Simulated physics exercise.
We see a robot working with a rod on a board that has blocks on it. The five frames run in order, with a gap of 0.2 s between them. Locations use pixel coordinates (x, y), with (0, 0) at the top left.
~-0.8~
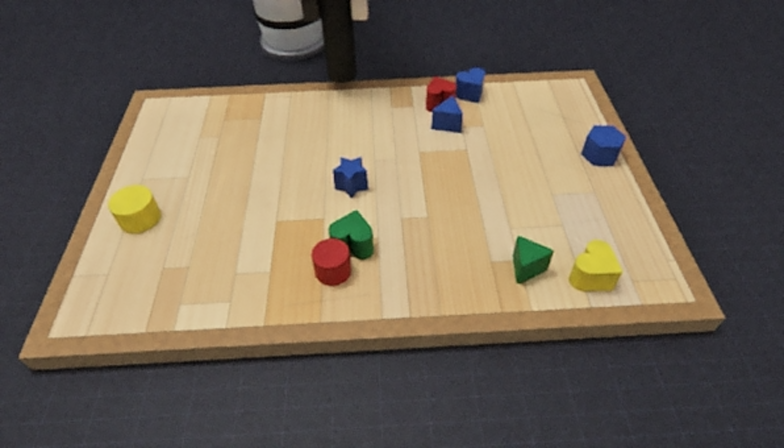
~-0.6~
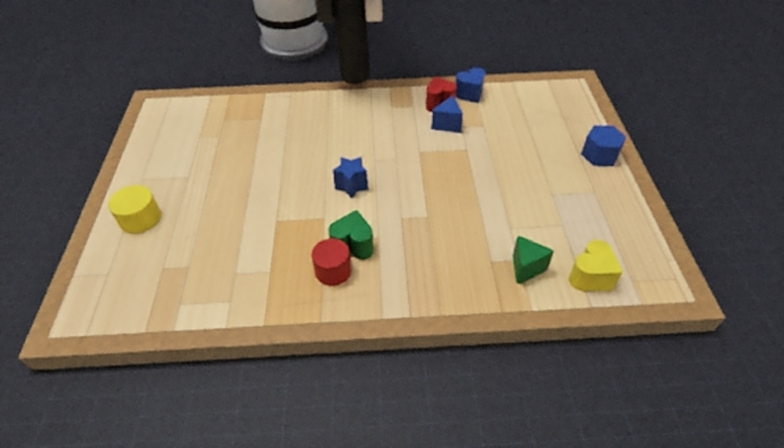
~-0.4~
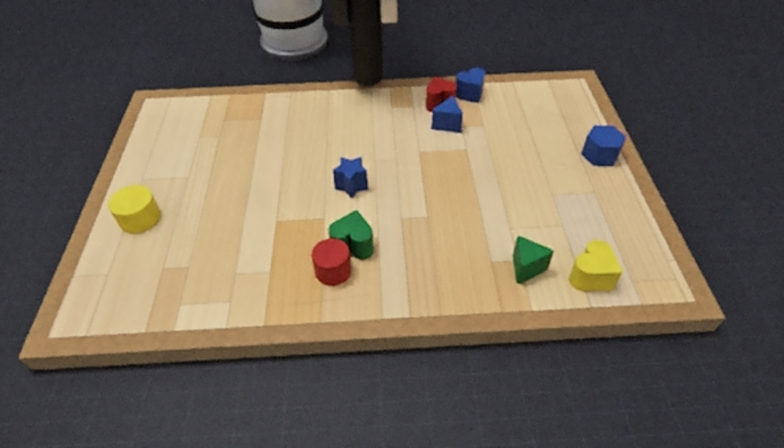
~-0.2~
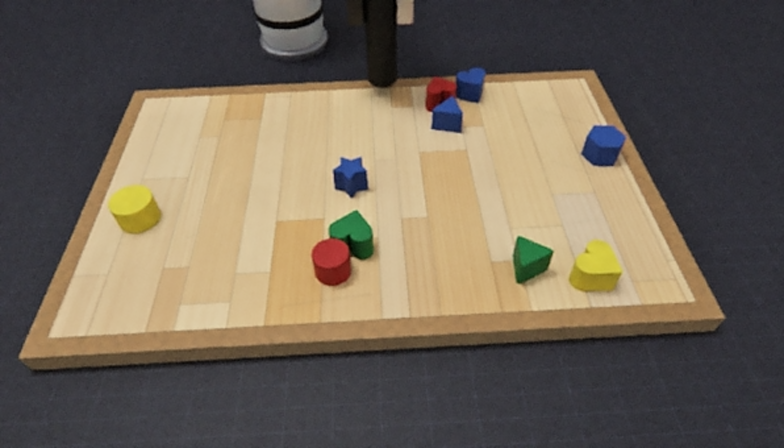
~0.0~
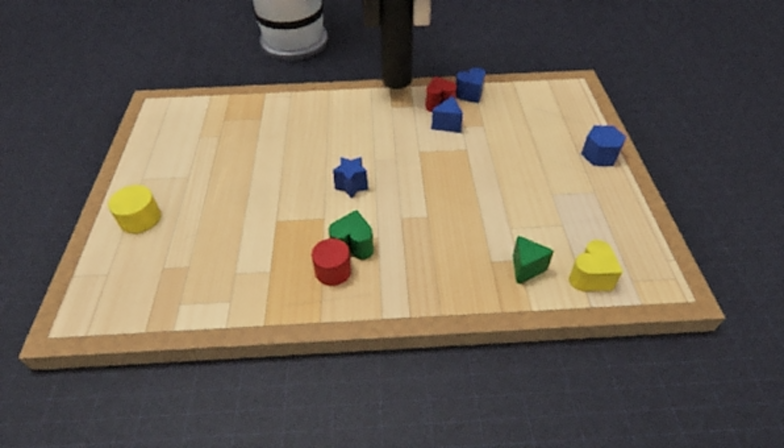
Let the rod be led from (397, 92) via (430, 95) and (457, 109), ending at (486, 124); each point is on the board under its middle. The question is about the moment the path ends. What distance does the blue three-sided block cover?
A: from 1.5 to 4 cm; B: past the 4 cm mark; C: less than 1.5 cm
Option A.
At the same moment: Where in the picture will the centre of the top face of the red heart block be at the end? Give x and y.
The middle of its upper face should be somewhere near (495, 122).
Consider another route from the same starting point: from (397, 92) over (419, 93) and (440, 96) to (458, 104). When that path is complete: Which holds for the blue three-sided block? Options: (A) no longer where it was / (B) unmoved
Option A.
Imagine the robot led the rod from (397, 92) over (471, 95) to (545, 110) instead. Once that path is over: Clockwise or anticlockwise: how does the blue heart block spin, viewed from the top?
Seen from above, its turn is counter-clockwise.
What follows on the original path. One third of the way, rod at (431, 85); red heart block at (447, 89), turned 25° clockwise.
Two thirds of the way, rod at (459, 99); red heart block at (474, 104), turned 45° clockwise; blue three-sided block at (454, 113), turned 70° clockwise; blue heart block at (481, 77), turned 35° anticlockwise.
At the end, rod at (487, 113); red heart block at (495, 122), turned 65° clockwise; blue three-sided block at (456, 115), turned 90° clockwise; blue heart block at (481, 77), turned 35° anticlockwise.
